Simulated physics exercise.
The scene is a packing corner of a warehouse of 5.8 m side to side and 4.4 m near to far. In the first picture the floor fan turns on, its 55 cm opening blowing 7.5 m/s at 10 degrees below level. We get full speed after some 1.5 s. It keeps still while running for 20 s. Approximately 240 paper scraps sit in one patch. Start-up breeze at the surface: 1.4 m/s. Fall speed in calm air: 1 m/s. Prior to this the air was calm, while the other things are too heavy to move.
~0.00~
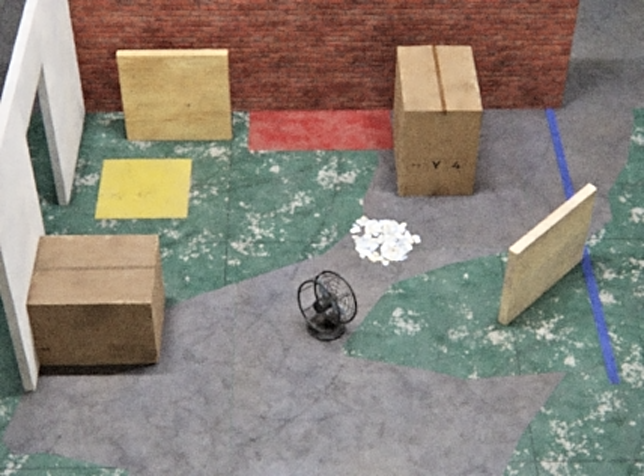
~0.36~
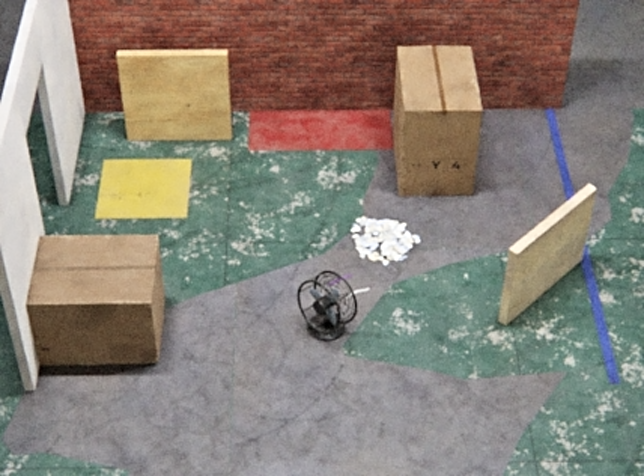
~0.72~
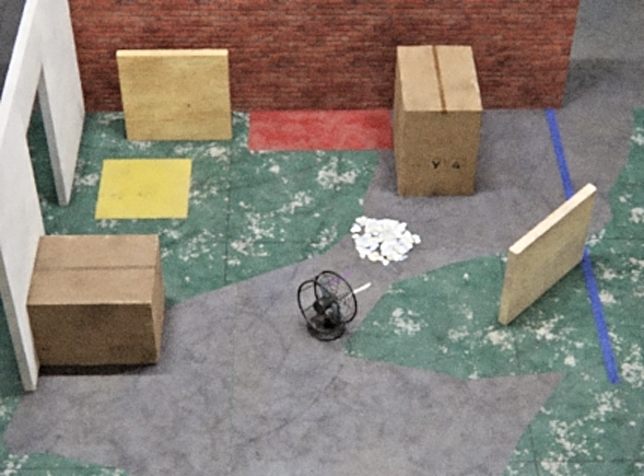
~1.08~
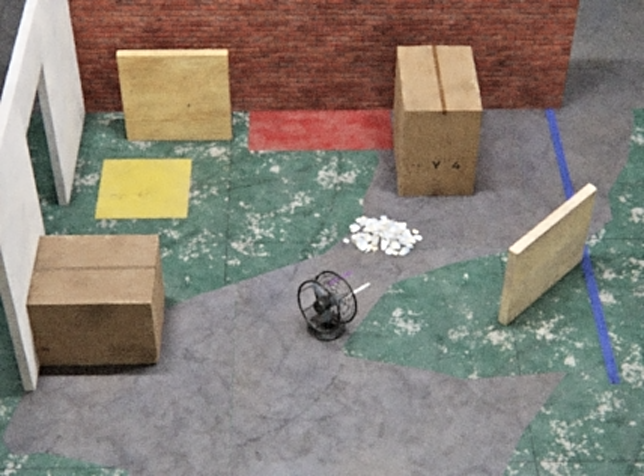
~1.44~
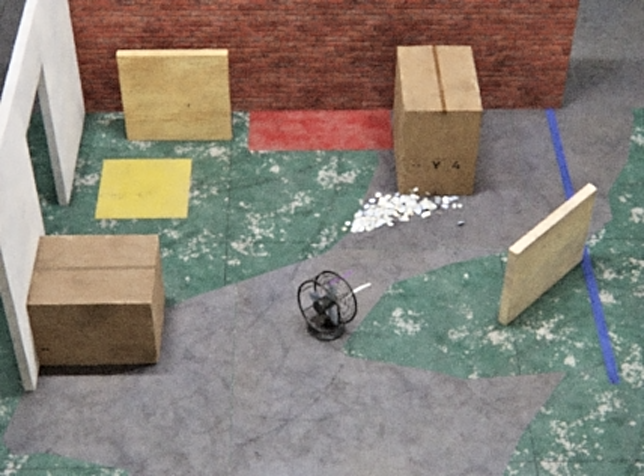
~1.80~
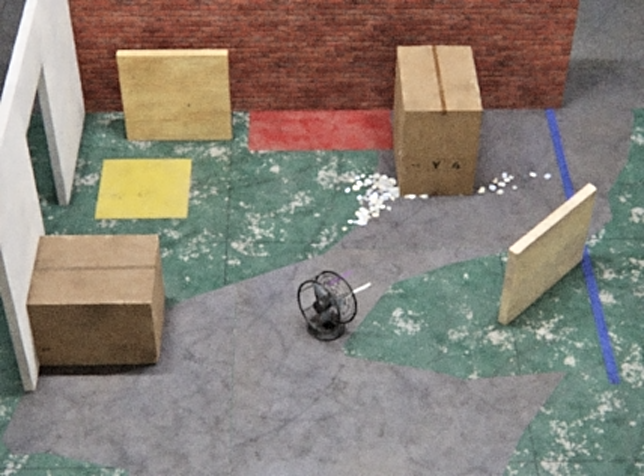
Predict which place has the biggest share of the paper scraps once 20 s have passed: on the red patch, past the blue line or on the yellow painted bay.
Red.
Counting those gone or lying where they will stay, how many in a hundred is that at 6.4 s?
The share is near 30 per cent.
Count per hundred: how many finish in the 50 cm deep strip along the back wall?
About 15 per cent.
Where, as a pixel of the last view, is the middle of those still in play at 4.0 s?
I'd point to somewhere around (383, 168).
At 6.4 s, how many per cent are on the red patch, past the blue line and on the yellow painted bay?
About 10 % red, 10 % blue, 0 % yellow.
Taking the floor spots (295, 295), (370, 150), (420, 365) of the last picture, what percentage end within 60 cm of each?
First spot near 0 %, second near 80 %, third near 0 %.
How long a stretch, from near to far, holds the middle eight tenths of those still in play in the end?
0.8 m, roughly.
After 4.0 s the count stands so, 10 % are past the blue line, 0 % on the yellow painted bay and 2 % on the red patch; the middle of those still in play is near (383, 168).
After 6.4 s the count stands so, 12 % are past the blue line, 0 % on the yellow painted bay and 11 % on the red patch; the middle of those still in play is near (382, 161).
After 11.0 s the count stands so, 12 % are past the blue line, 0 % on the yellow painted bay and 27 % on the red patch; the middle of those still in play is near (383, 154).
After 20.0 s, at the end, 12 % are past the blue line, 0 % on the yellow painted bay and 40 % on the red patch; the middle of those still in play is near (382, 149).
